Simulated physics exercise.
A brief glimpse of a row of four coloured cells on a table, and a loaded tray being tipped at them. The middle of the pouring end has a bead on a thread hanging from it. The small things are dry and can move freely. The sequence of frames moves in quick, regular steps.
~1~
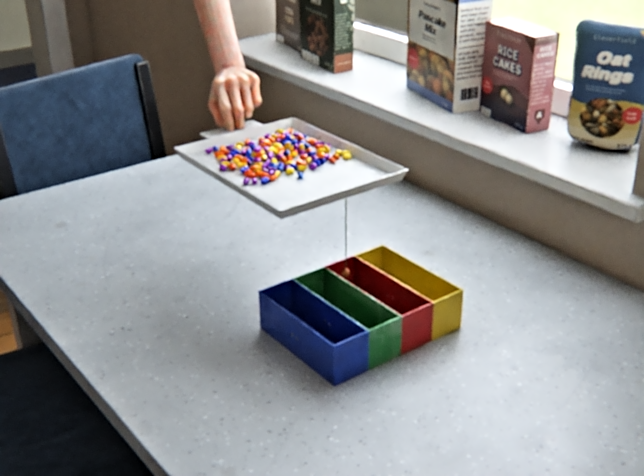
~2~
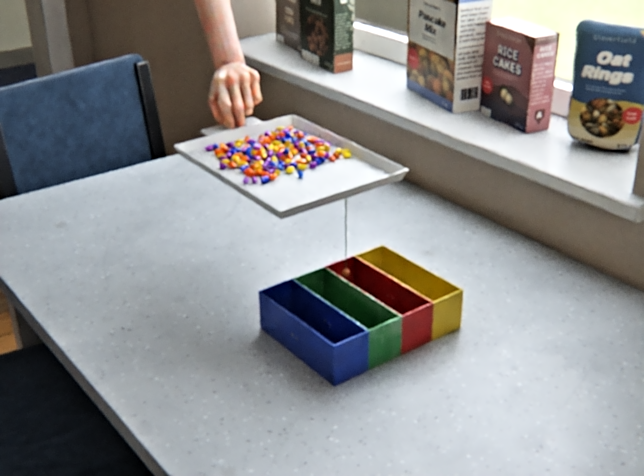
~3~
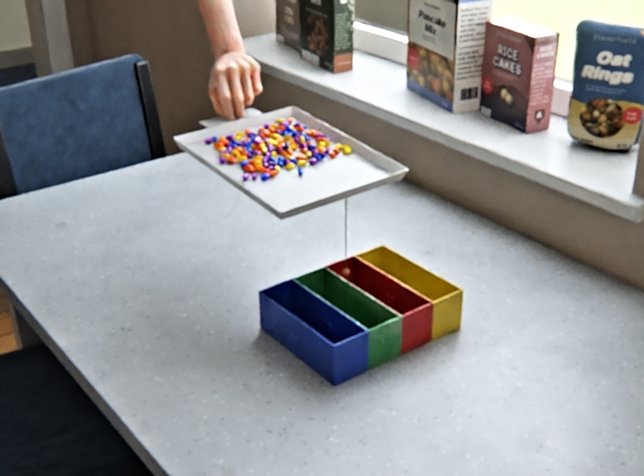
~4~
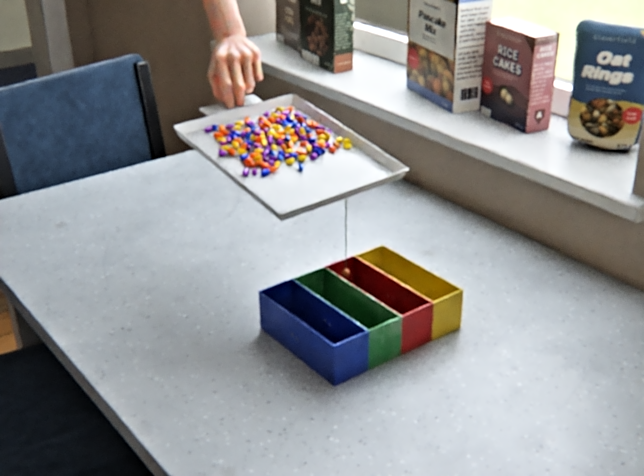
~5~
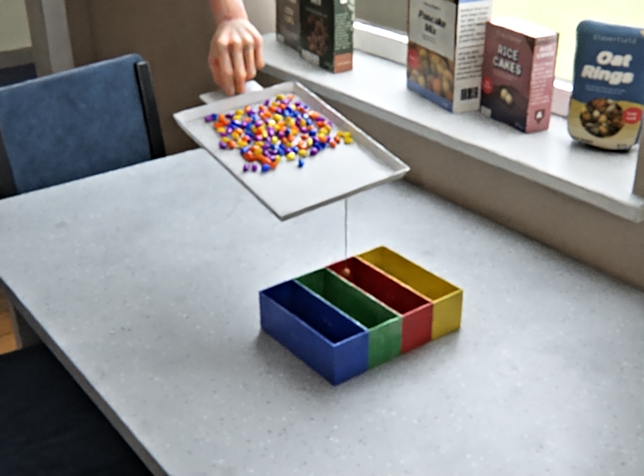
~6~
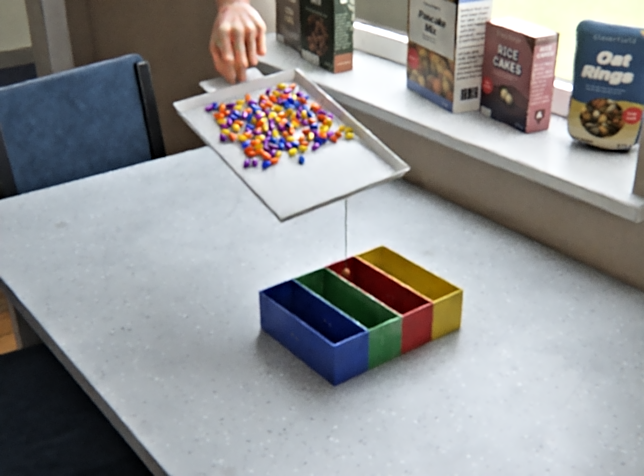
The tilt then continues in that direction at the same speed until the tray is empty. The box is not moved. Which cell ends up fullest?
The blue cell.
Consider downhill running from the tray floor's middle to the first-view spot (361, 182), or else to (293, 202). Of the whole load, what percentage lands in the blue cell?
Lab note: Try 1 = 0 %, try 2 = 50 %.
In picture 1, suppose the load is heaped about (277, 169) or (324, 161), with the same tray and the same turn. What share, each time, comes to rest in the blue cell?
The first start yields 40 per cent, the second 30 per cent.
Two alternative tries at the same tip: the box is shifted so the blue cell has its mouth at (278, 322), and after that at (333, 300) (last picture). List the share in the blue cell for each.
You'd get 20 in a hundred the first time and 30 in a hundred the second.
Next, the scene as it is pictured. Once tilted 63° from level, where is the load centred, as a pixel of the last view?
The middle of the pieces lands at roughly (320, 217).
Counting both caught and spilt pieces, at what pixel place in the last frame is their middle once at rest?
Near pixel (336, 351).
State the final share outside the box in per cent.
20 per cent.
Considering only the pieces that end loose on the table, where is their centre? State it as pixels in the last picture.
Estimate: About (281, 380).
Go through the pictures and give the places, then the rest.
The first picture shows corners of the pouring end at (281, 208) and (402, 169), level; middle of the load at (276, 152), jelly beans; bead on its thread at (346, 273); blue cell at (351, 354); green cell at (385, 339); red cell at (417, 325); yellow cell at (447, 311).
The second picture shows corners of the pouring end at (281, 208) and (402, 169), level; middle of the load at (276, 151).
The third picture shows corners of the pouring end at (281, 209) and (402, 169), tipped barely, lowest at the left corner; middle of the load at (276, 145).
The fourth picture shows corners of the pouring end at (282, 211) and (403, 168), tipped a little, lowest at the left corner; middle of the load at (276, 137).
The fifth picture shows corners of the pouring end at (282, 212) and (403, 168), tipped a little, lowest at the left corner; middle of the load at (277, 128).
The sixth picture shows corners of the pouring end at (282, 214) and (404, 167), tipped clearly, lowest at the left corner; middle of the load at (277, 120); blue cell at (351, 354); green cell at (385, 339); red cell at (417, 325); yellow cell at (447, 311).
Soon, tray tipped steeply; about half on the tray; a small part in the blue cell; a stray few in the green cell; a stray few in the red cell; about a third falling or outside the box.
A while on, tray tipped past a quarter turn; about a third in the blue cell; about a quarter in the green cell; a small part in the red cell; a stray few in the yellow cell; about a third falling or outside the box.
Towards the end, tray tipped past a quarter turn; about a third in the blue cell; about a quarter in the green cell; a small part in the red cell; a stray few in the yellow cell; about a quarter falling or outside the box.
Finally, tray tipped past a quarter turn; about a third in the blue cell; about a quarter in the green cell; a small part in the red cell; a stray few in the yellow cell; about a quarter outside the box.
